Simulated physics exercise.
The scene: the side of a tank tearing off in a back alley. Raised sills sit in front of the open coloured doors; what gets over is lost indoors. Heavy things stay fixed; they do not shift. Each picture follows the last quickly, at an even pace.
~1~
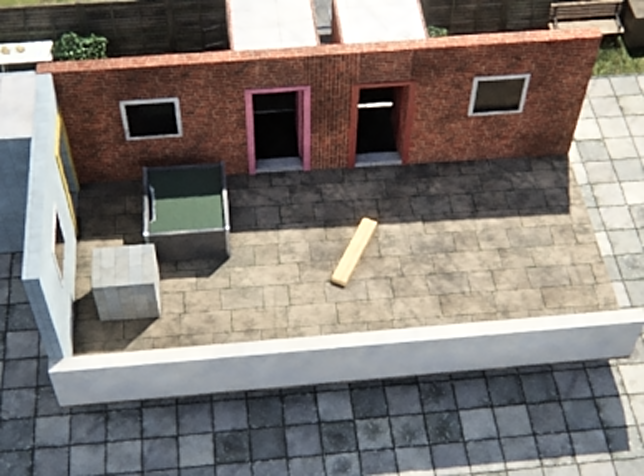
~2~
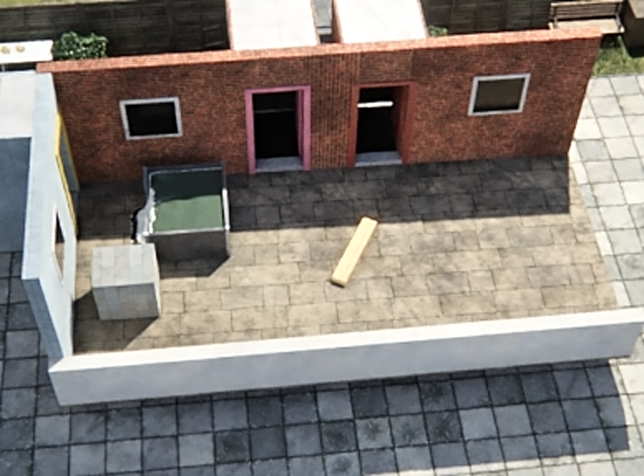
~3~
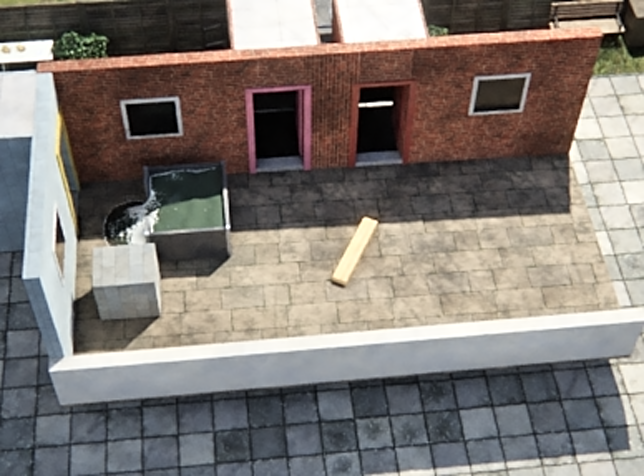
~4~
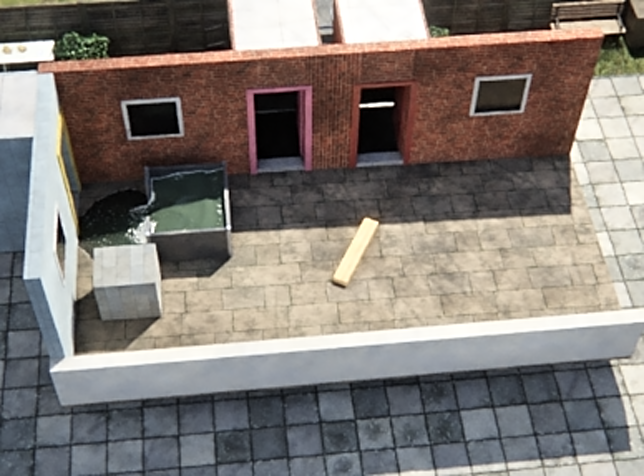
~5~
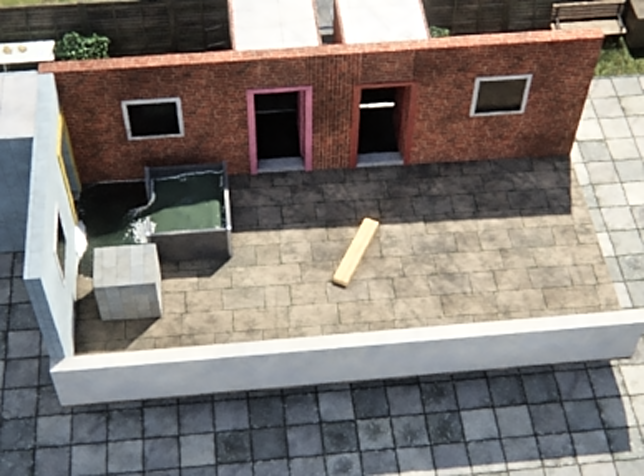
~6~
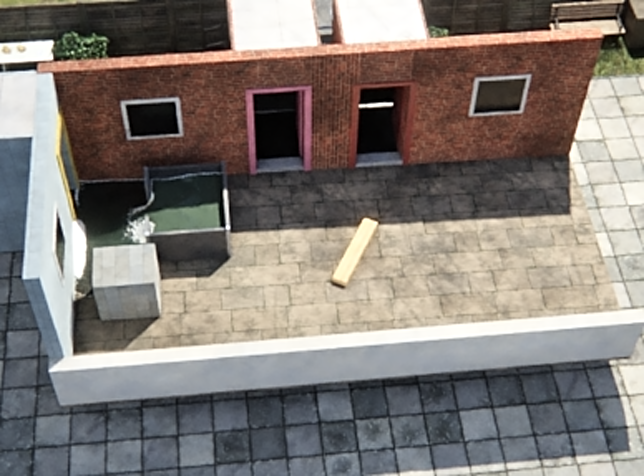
At first a tank of dark green water stands whole and still in a walled brick yard, near a pale block and a loose plank. Then its left side tears open and water pours out leftward, foaming as it spreads across the paving to the left wall and behind the block.
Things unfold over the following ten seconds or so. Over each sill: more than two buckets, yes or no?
Red door: No, not more; yellow door: Yes, more; pink door: No, not more.
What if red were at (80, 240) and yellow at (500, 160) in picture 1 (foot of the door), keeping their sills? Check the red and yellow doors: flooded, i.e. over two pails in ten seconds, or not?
Red door: Comes in high; yellow door: Comes in low.
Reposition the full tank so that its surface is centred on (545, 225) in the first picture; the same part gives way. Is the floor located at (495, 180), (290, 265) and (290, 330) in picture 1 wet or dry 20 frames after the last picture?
Going through the three places: Out of reach, out of reach, in the spill.
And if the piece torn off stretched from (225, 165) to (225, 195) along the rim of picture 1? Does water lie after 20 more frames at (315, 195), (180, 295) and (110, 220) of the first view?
Listed order gives sopping; left alone; left alone.
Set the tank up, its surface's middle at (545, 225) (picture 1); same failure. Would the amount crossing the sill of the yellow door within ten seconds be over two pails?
As I see it, the yellow one remains within bounds.
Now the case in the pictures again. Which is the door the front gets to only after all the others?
Going by the pictures, I'd say the red one.
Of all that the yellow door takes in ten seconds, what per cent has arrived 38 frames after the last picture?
Roughly 95 per cent.
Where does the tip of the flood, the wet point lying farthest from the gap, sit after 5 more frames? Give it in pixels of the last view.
I'd go with roughly (73, 368).
A moment on, water covers 10 % of the floor; the red door not reached, the yellow door far over two buckets in, the pink door not reached.
Next, water covers 15 % of the floor; the red door not reached, the yellow door far over two buckets in, the pink door not reached.
Then, water covers 25 % of the floor; the red door not reached, the yellow door far over two buckets in, the pink door wet at the sill, nothing in.
Later, water covers 55 % of the floor; the red door wet at the sill, nothing in, the yellow door far over two buckets in, the pink door wet at the sill, nothing in.
In the end, water covers 80 % of the floor; the red door wet at the sill, nothing in, the yellow door far over two buckets in, the pink door wet at the sill, nothing in.
